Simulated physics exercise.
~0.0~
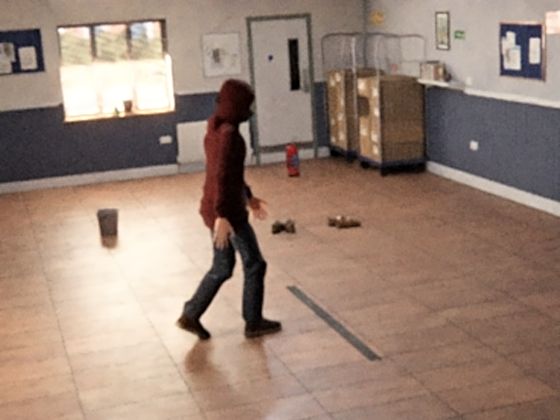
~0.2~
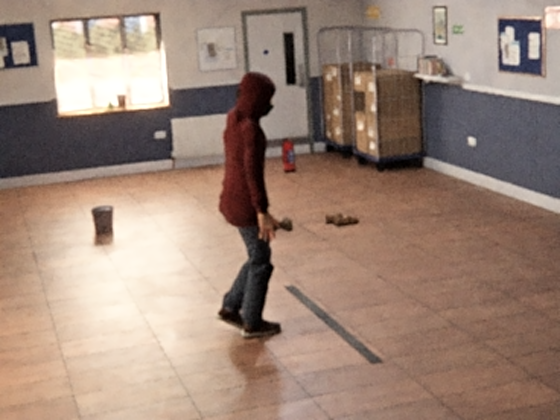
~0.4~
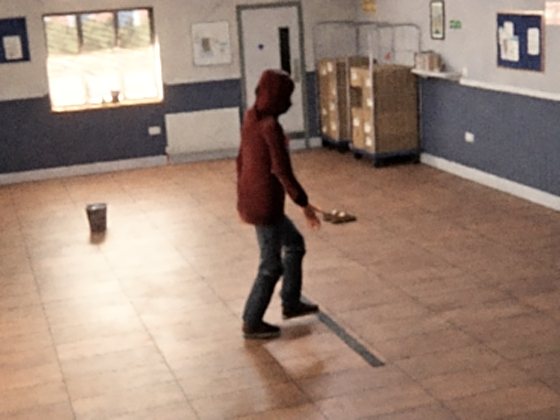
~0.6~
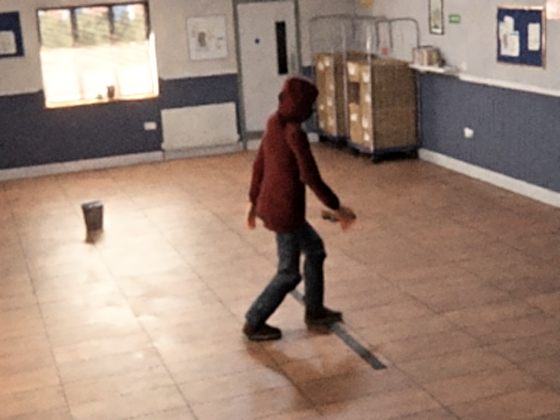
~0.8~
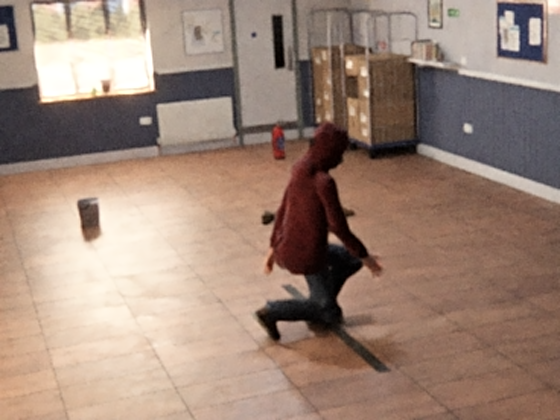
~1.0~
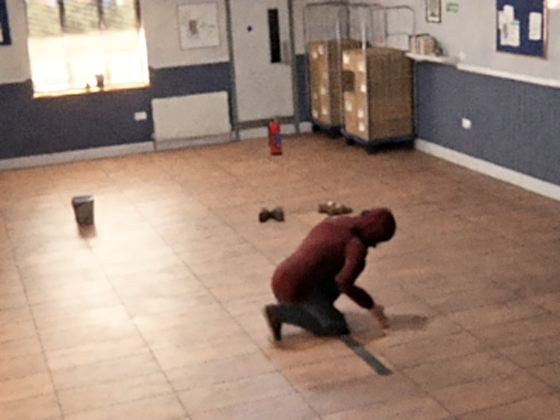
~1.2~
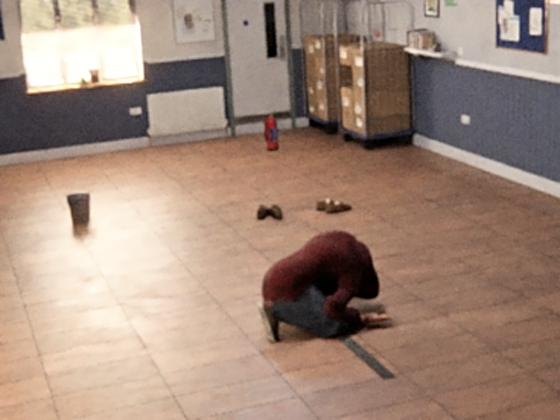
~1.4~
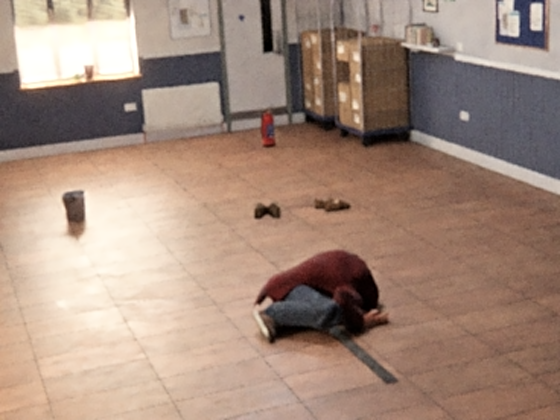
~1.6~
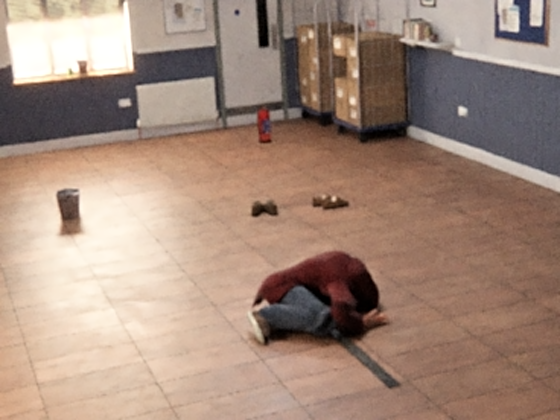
Hooded person in dark red walking right across a tiled floor, dropping to the knees and curling up, head over black strip.
